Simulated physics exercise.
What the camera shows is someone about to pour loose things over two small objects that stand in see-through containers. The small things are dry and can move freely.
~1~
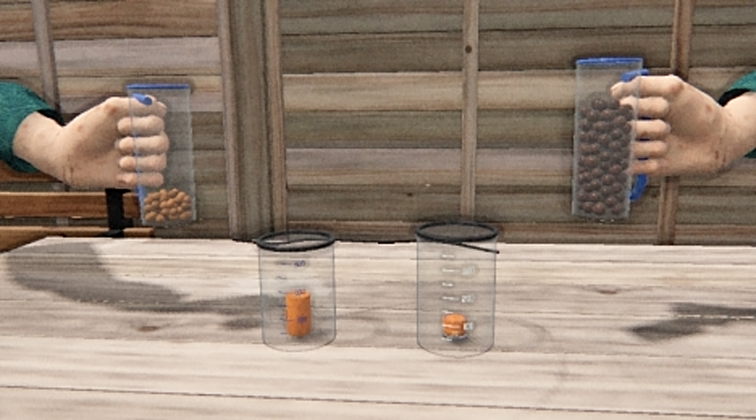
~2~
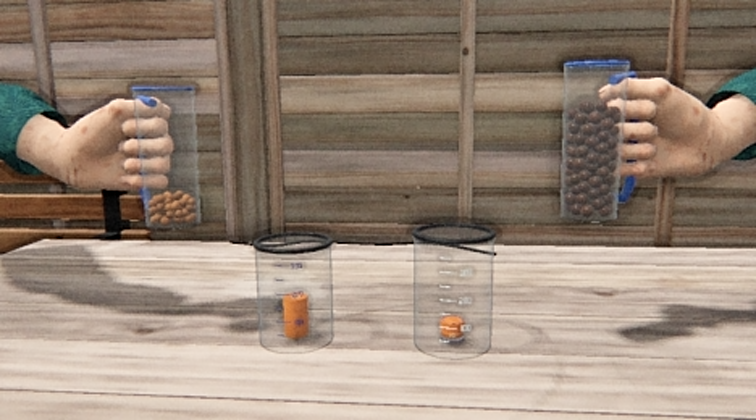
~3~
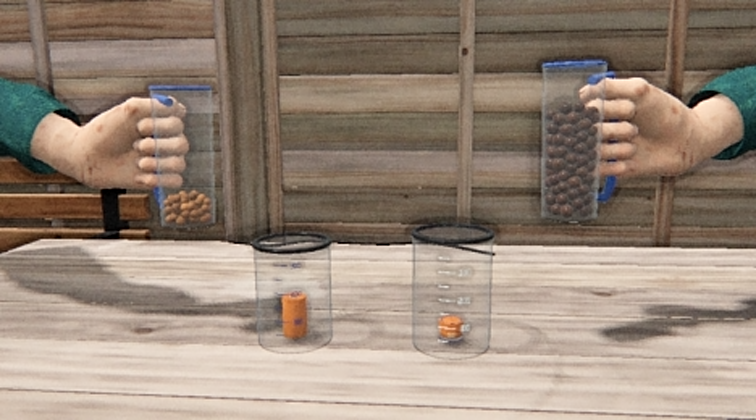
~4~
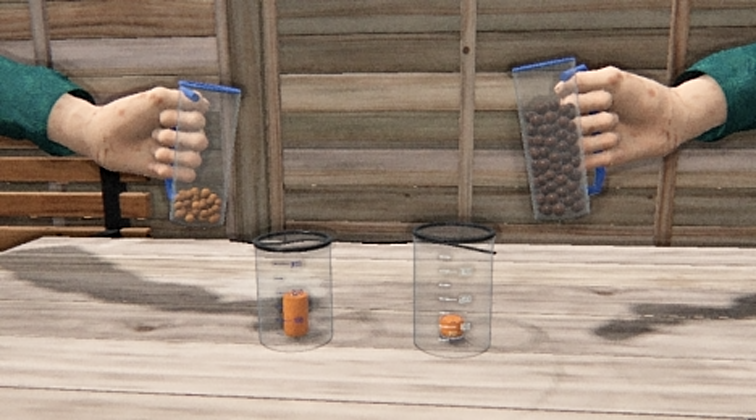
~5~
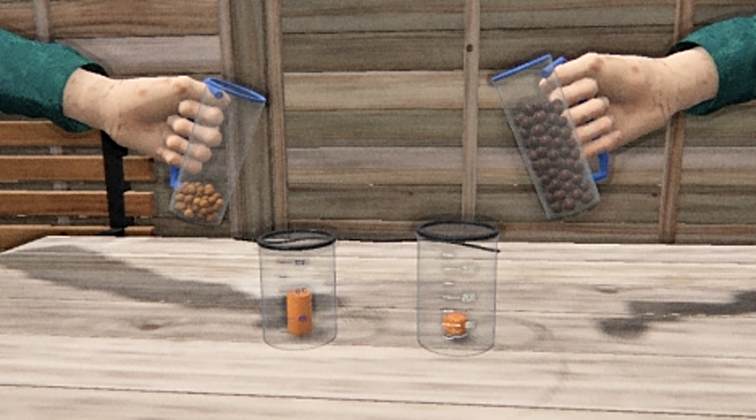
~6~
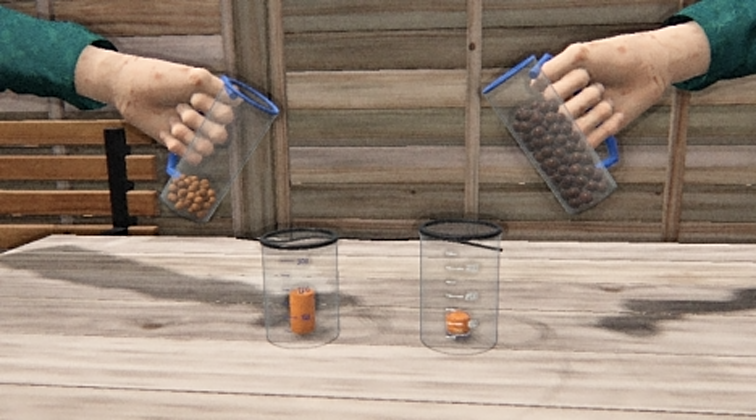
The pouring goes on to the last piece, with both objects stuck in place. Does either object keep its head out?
Left side top exposed; right side fully covered.
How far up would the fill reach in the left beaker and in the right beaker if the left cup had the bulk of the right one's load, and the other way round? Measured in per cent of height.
Roughly 60 and 15.
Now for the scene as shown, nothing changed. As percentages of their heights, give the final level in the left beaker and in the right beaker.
The left one ends near 20, the right one near 45.
Then, 0.44 s past the last view, left beaker empty, all of its cupful still in the cup; right beaker empty, all of its cupful still in the cup.
Then, 0.92 s past the last view, left beaker empty, all of its cupful still in the cup; right beaker nearly empty, nearly all of its cupful still in the cup.
Then, 1.48 s past the last view, left beaker nearly empty, none of its cupful still in the cup; right beaker a third full, none of its cupful still in the cup.
Finally, left beaker nearly empty (surface near (302, 313)), nothing beside it; right beaker half full (surface near (459, 289)), nothing beside it; the left thing is still showing; the right thing is covered.
